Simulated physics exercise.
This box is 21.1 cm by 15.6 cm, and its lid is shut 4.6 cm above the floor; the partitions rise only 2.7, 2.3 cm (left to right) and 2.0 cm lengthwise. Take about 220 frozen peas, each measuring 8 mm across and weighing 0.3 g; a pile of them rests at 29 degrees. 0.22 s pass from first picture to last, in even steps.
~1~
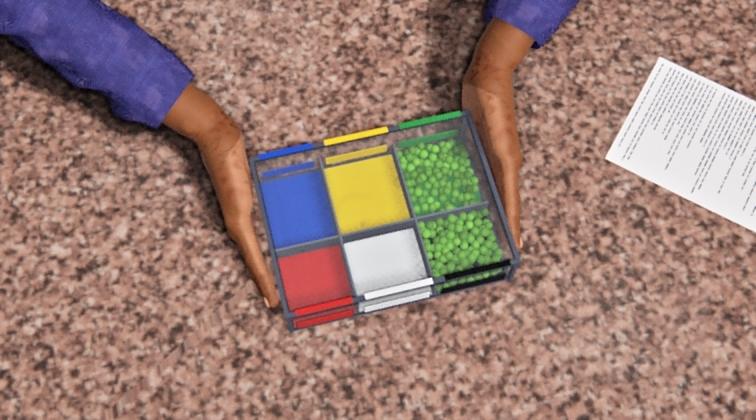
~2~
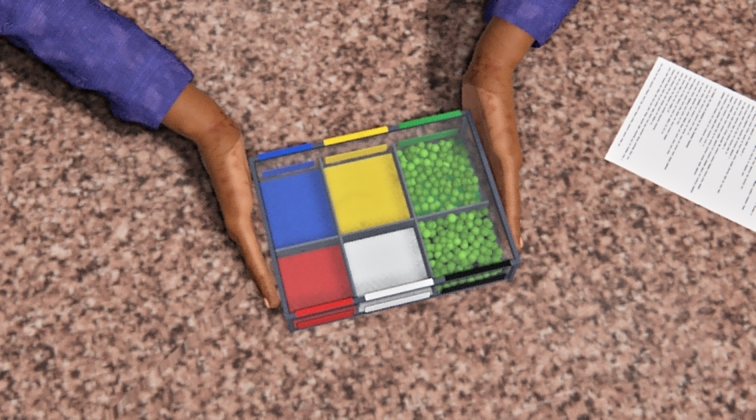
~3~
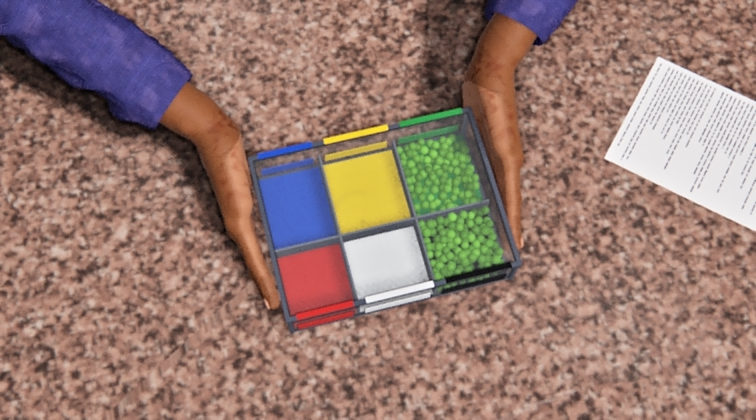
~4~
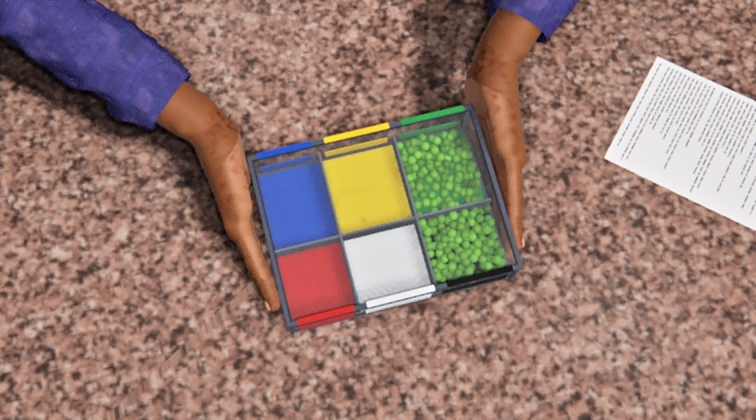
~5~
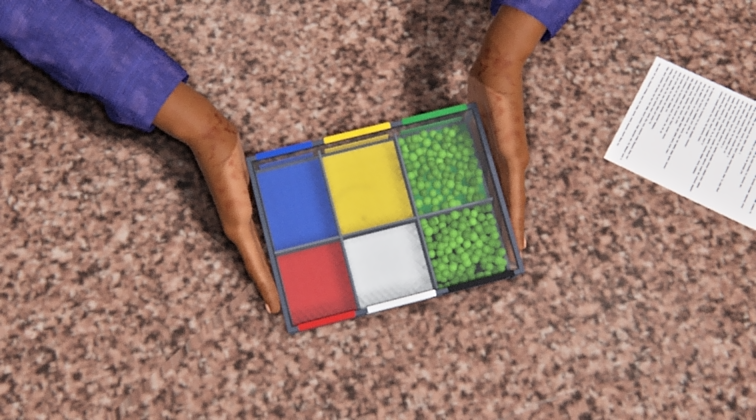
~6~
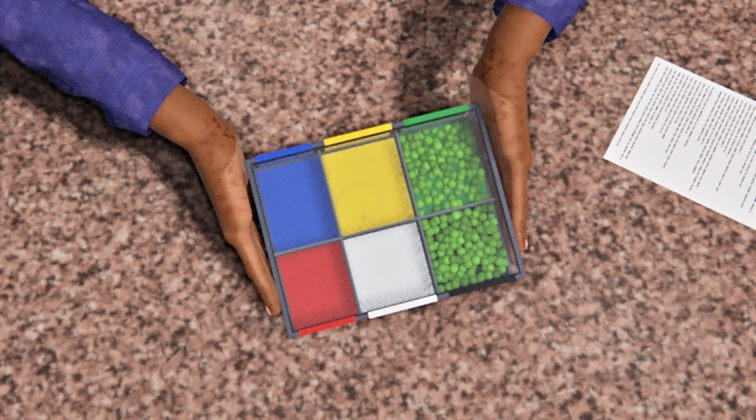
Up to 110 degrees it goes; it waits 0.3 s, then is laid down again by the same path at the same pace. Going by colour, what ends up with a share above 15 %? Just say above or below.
Red below, blue below, green below, yellow below, white above, black above.
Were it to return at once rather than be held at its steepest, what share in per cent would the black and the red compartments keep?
You'd end up with black at 65 per cent and red at 5 per cent.
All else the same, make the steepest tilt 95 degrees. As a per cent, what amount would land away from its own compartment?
Some 50 per cent.
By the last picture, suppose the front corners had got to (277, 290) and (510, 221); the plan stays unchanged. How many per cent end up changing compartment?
Something like 70 in a hundred.
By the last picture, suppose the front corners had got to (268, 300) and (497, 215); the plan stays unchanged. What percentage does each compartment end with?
Red 0, blue 75, green 5, yellow 20, white 0, black 0.
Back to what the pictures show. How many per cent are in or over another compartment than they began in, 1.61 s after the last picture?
I'd say around 55 per cent.
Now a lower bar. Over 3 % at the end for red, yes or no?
Result for red: True.
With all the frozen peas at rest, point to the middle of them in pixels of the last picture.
Centre at rest, approx.: (448, 270) px.
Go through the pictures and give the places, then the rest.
In the first frame, box tilt 0 degrees, front corners at (289, 314) and (515, 260); green 45 %, black 55 %.
In the second frame, box tilt 1 degrees, front corners at (289, 315) and (515, 260).
In the third frame, box tilt 4 degrees, front corners at (290, 318) and (516, 262), lowest corner left front.
In the fourth frame, box tilt 8 degrees, front corners at (291, 322) and (518, 265), lowest corner left front.
In the fifth frame, box tilt 14 degrees, front corners at (291, 328) and (519, 269), lowest corner left front.
In the sixth frame, box tilt 19 degrees, front corners at (292, 333) and (520, 274), lowest corner left front; green 45 %, black 55 %.
Then, 0.96 s after the last picture, tilt 110 degrees; red 5 %, white 25 %, black 70 %.
Then, 1.61 s after the last picture, tilt 57 degrees; red 5 %, white 25 %, black 65 %.
Then, 2.29 s after the last picture, tilt 0 degrees; red 10 %, white 30 %, black 65 %.
In the end, red 10 %, blue 0 %, green 0 %, yellow 0 %, white 30 %, black 65 %.
